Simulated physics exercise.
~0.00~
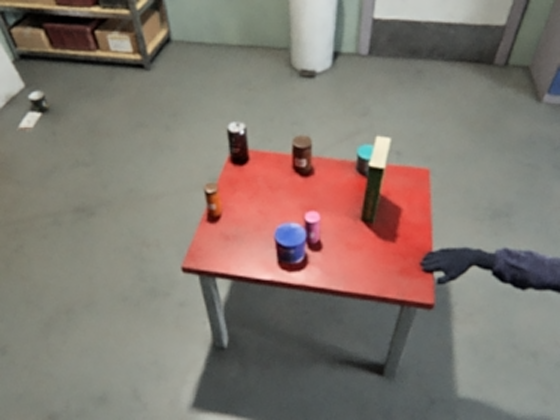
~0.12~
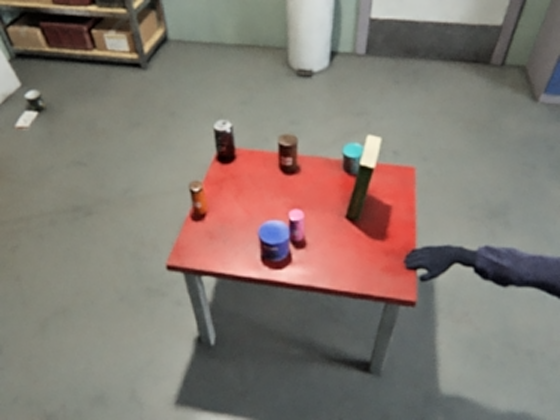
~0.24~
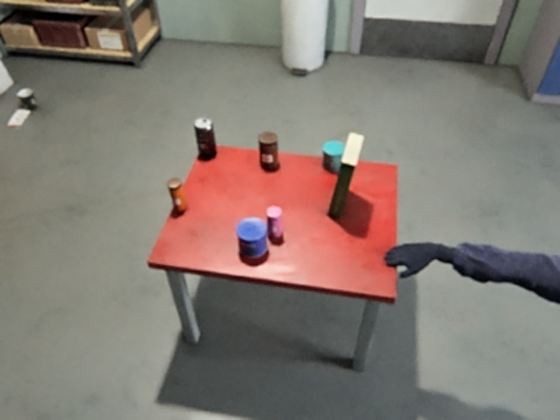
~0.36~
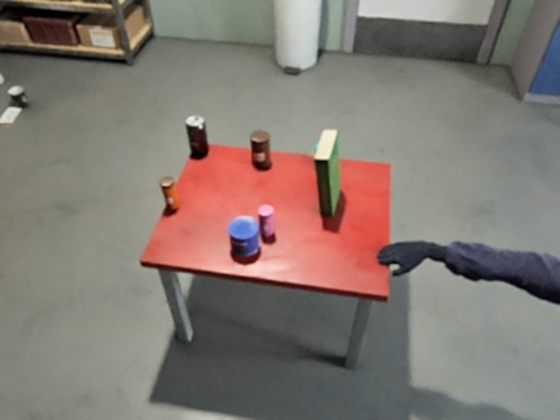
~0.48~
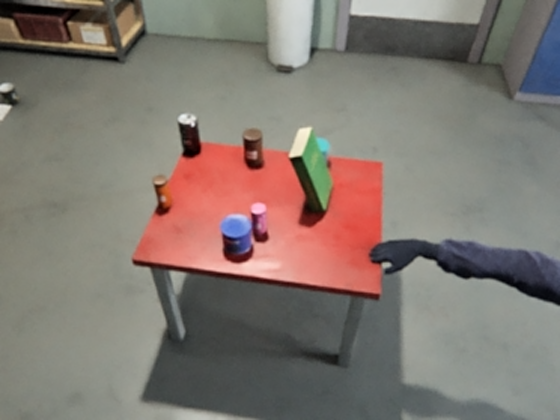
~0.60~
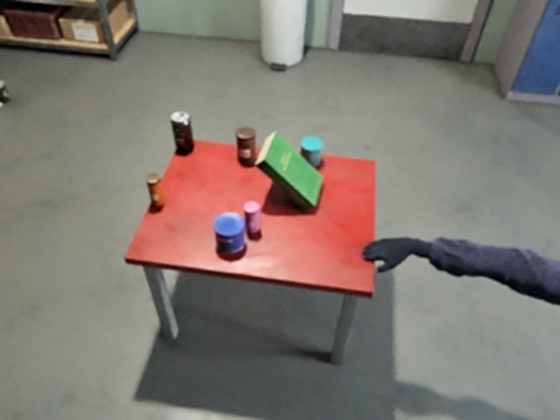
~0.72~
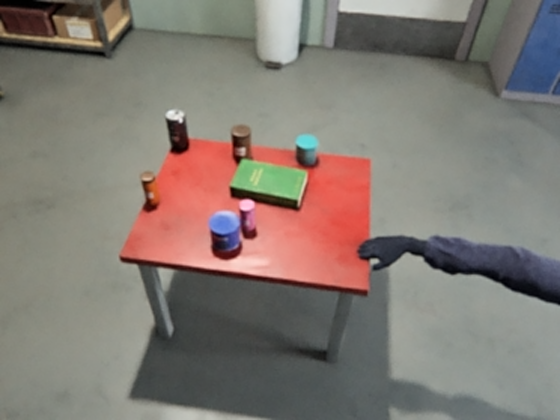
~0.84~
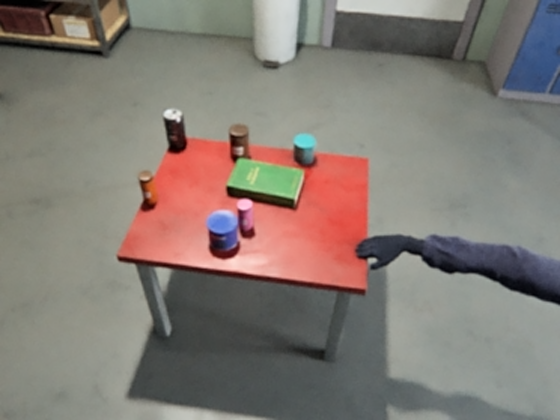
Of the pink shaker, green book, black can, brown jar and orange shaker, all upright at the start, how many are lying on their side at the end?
Only one of them, the green book, is lying on its side at the end.
